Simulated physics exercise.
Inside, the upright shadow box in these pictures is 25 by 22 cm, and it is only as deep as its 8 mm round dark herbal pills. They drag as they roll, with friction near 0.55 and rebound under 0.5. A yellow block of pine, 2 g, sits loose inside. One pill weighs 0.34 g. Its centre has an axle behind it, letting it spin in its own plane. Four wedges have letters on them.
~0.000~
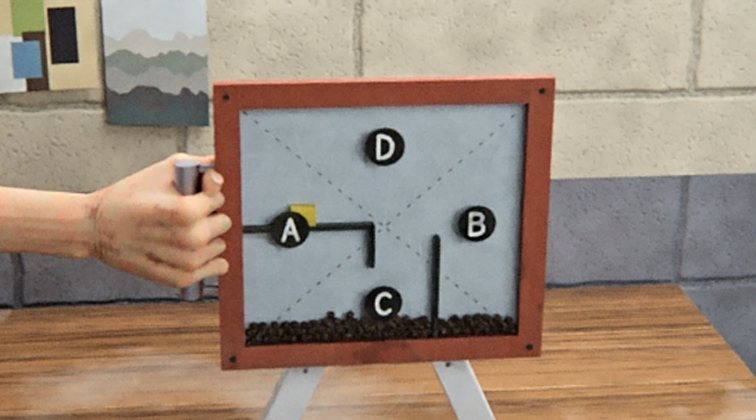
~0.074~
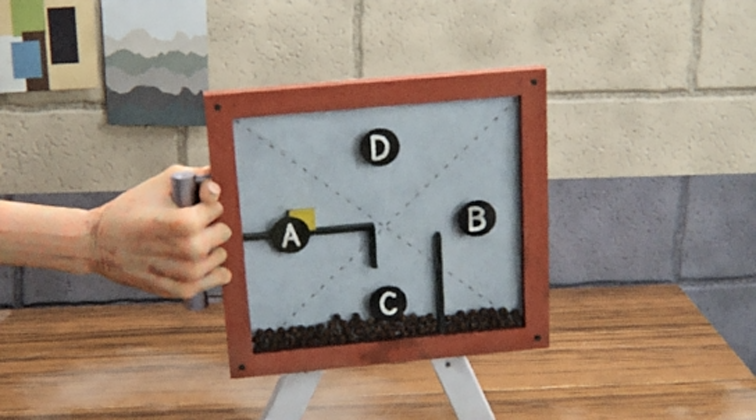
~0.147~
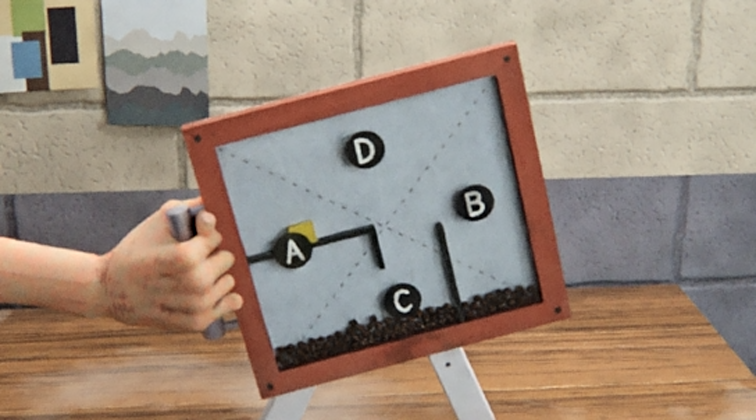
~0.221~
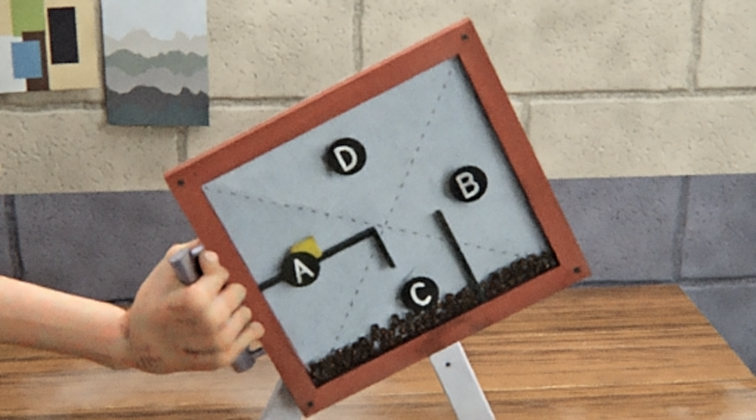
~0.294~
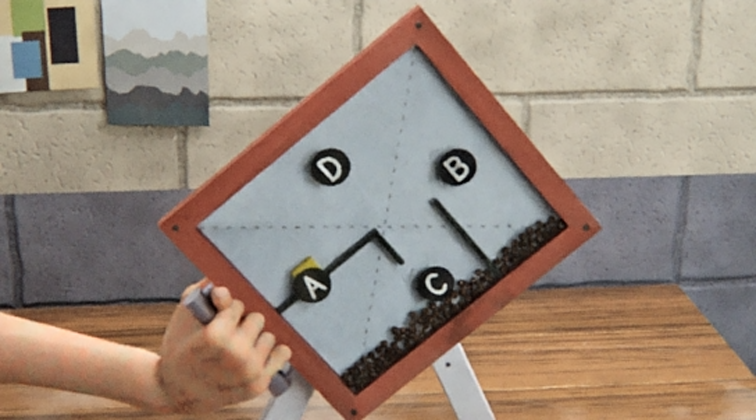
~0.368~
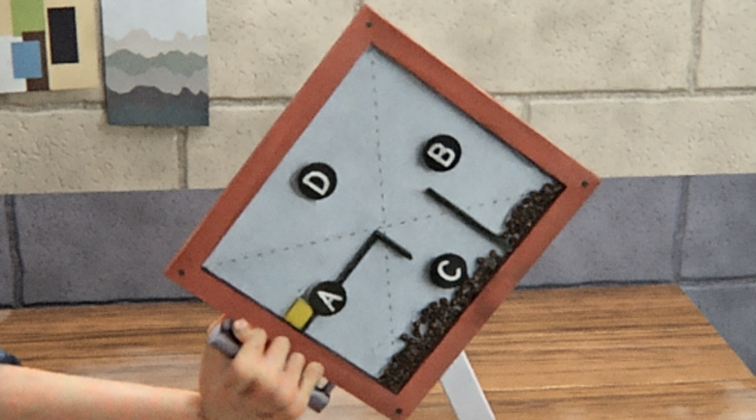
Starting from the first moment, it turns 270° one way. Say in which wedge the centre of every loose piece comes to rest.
It is B.
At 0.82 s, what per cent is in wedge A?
70 %.
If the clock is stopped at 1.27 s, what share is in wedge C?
Roughly 0 percent.
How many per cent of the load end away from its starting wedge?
55 %.
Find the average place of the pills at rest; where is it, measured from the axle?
Offset approx. 1 cm left, 5 cm below.
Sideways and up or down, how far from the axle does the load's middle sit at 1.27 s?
About 4 cm right and 2 cm above.
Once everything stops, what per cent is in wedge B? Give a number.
Share: Approx. 30 %.
After 0.82 s, it stands 133° anticlockwise; the pills' middle is 8 cm right of and level with the centre; A 70 %, B 10 %, C 20 %; yellow block in A.
After 1.27 s, it has come round 214° anticlockwise; the pills' middle is 4 cm right of and 2 cm above the centre; A 70 %, B 5 %, D 20 %; yellow block in D.
After 1.66 s, it has come round 270° anticlockwise; the pills' middle is 1 cm left of and 2 cm below the centre; A 25 %, B 10 %, C 45 %, D 20 %; yellow block in B.
Settled by 2.9 s, it has come round 270° anticlockwise; A 15 %, B 30 %, C 45 %, D 10 %; yellow block in B.
